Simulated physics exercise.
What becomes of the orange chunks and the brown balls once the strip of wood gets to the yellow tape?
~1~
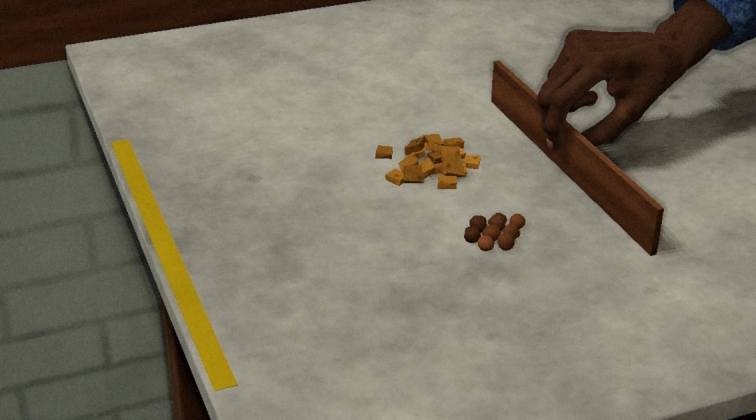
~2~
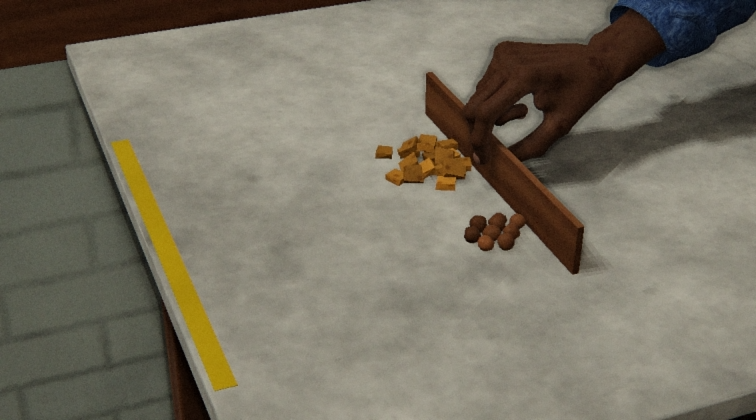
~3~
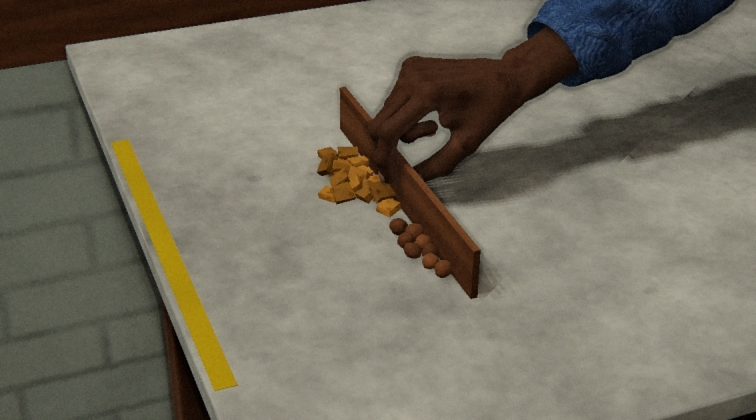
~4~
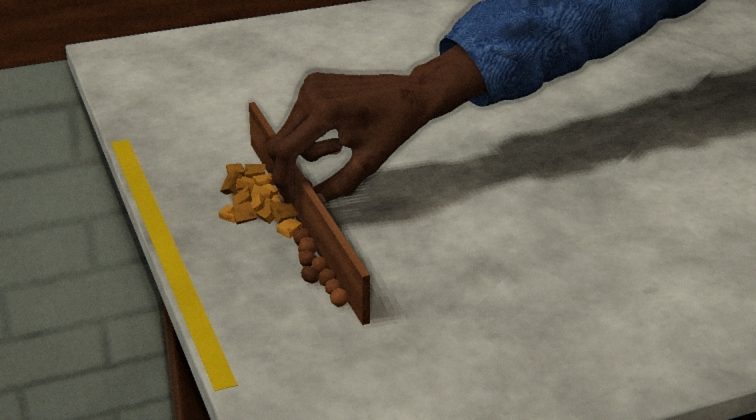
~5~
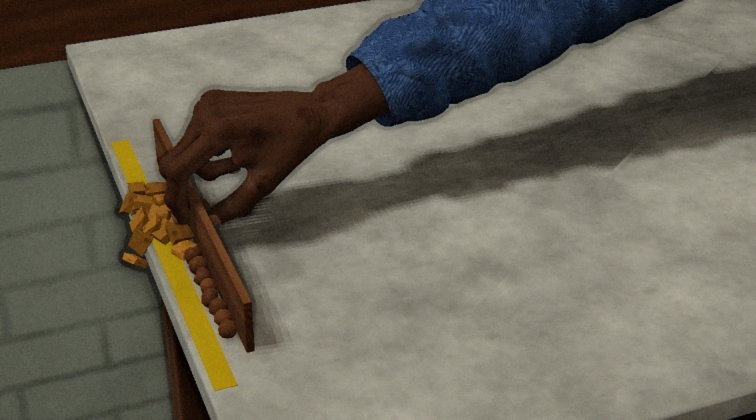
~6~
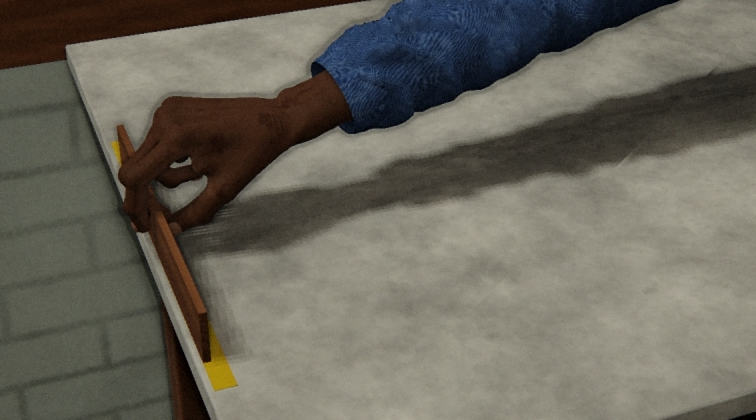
Both the orange chunks and the brown balls go over the left edge of the table, and none of them can be seen on the tabletop at the end.
A strip of wood, held upright by a hand in a blue sleeve, slides left across a pale tabletop, reaching a pile of orange chunks and a cluster of brown balls. It pushes both to the left edge and over it, stopping at the yellow tape.
